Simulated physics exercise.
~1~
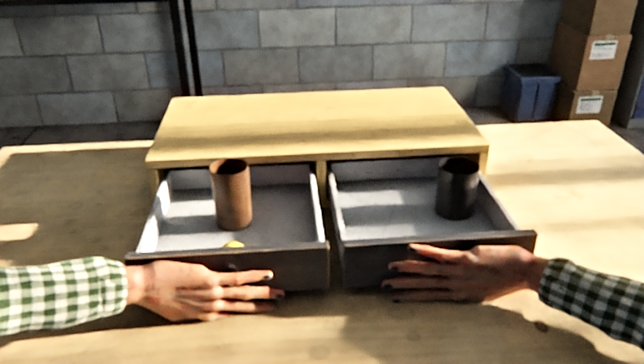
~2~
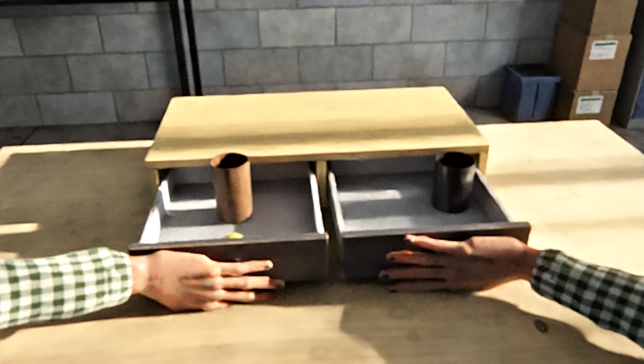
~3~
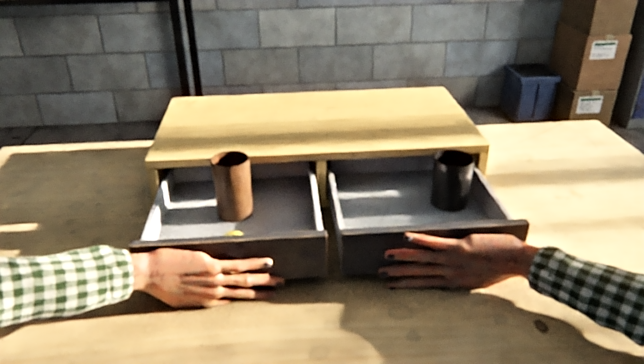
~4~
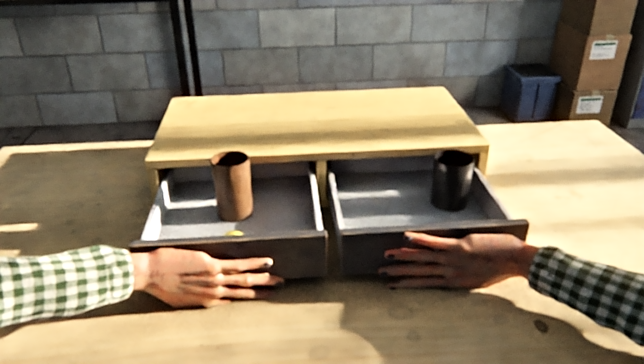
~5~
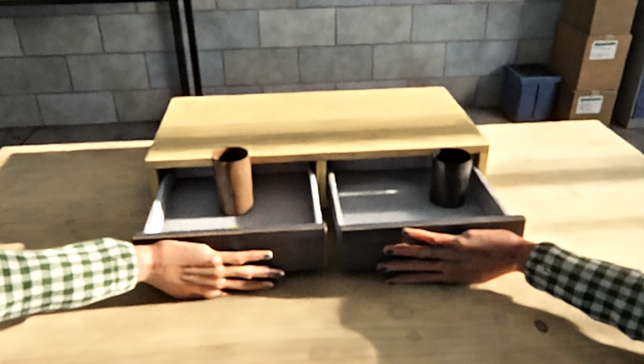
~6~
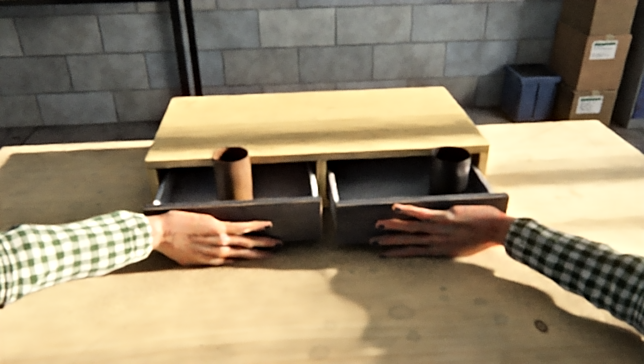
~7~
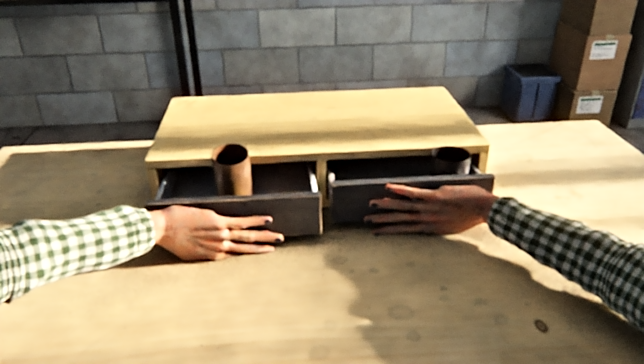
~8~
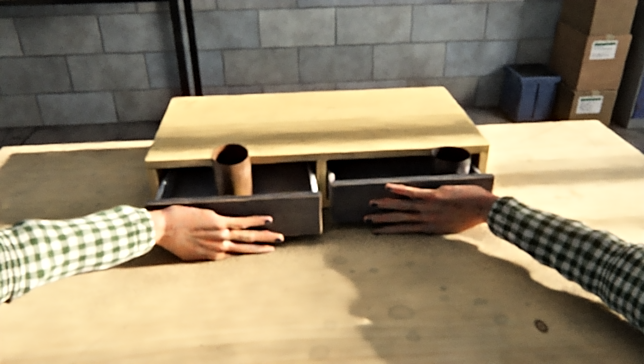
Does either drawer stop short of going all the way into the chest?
Yes, both the left drawer and the right drawer stop short and are left ajar, with the hands still on their fronts.
